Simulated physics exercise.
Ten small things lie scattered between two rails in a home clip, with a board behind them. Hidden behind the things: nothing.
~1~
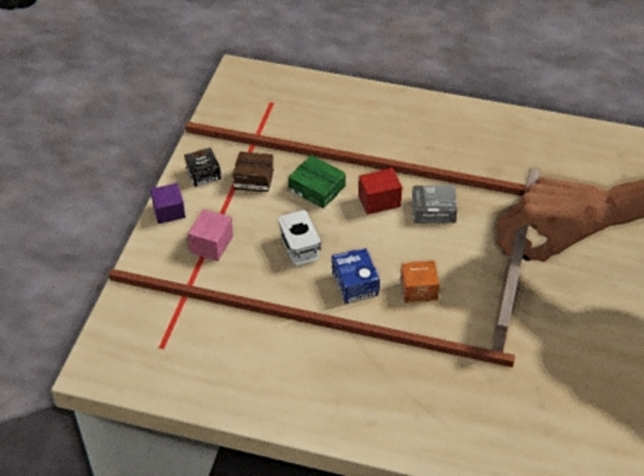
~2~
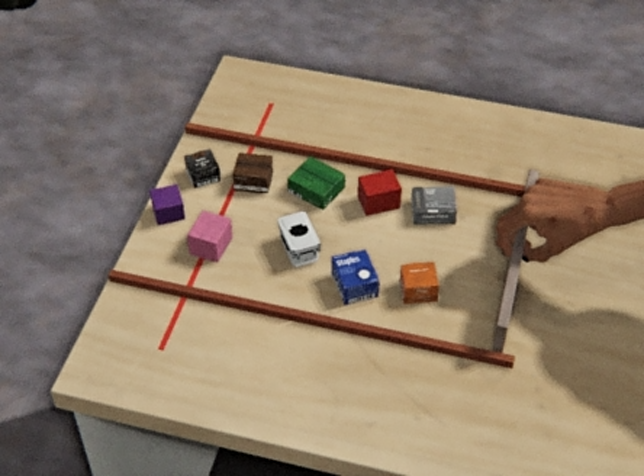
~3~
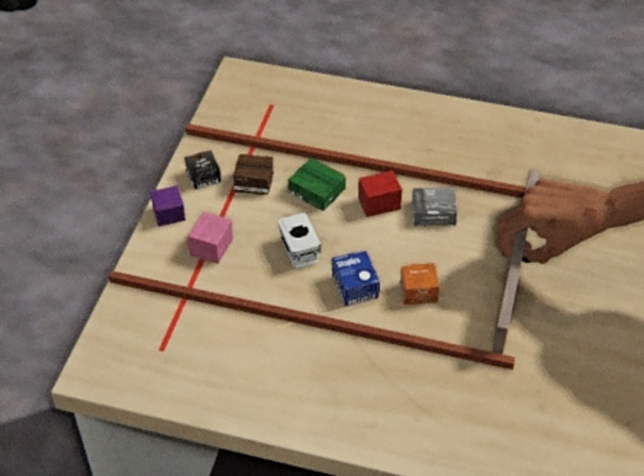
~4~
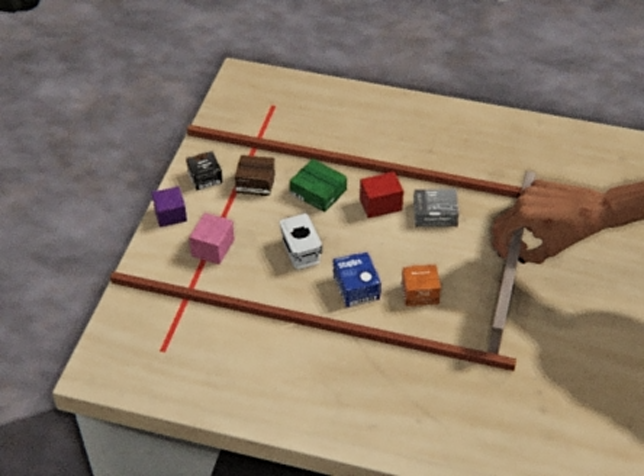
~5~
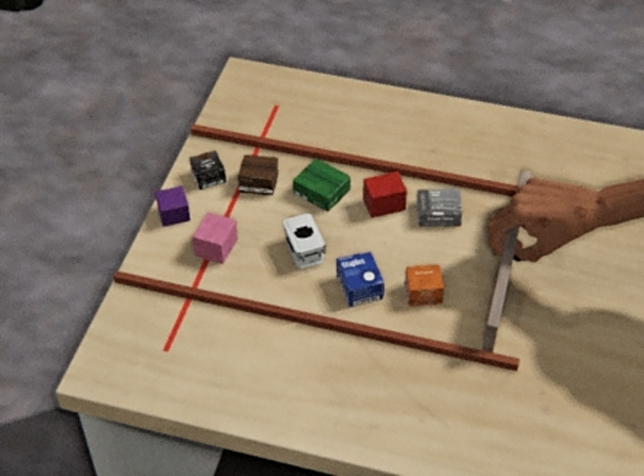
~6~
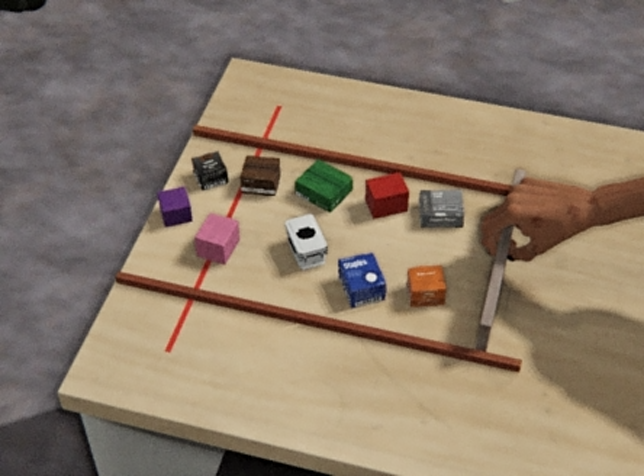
A hand sliding a board slightly left between two rails on a wooden table, with ten small coloured blocks and boxes scattered ahead.
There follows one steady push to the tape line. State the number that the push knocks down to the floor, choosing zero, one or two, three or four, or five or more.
The number knocked down is three or four.
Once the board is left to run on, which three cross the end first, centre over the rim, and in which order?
In order: The black box, the brown box, the green box.
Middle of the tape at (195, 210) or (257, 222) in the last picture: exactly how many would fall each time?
Per try: 6; 2.
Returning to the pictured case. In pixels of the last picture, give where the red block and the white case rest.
In the last picture the first middle sits at (193, 151) and the other at (206, 203).
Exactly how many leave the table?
The count is 3.
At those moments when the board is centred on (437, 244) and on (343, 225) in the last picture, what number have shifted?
Counting first: 3, next 8.
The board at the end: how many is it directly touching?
It is in contact with 4.
A little later, none off yet; purple block at rest near (175, 207); black box at rest near (210, 171); pink block at rest near (218, 239).
Next, none off yet; purple block at rest near (175, 207); black box shifted about its own width near (184, 165); pink block at rest near (218, 239).
Later still, two off so far; purple block at rest near (175, 207); black box dropping near (155, 410); pink block shifted about its own width near (190, 235).
When it is over, the number that fall off is three or four; down, green box, brown box and black box.
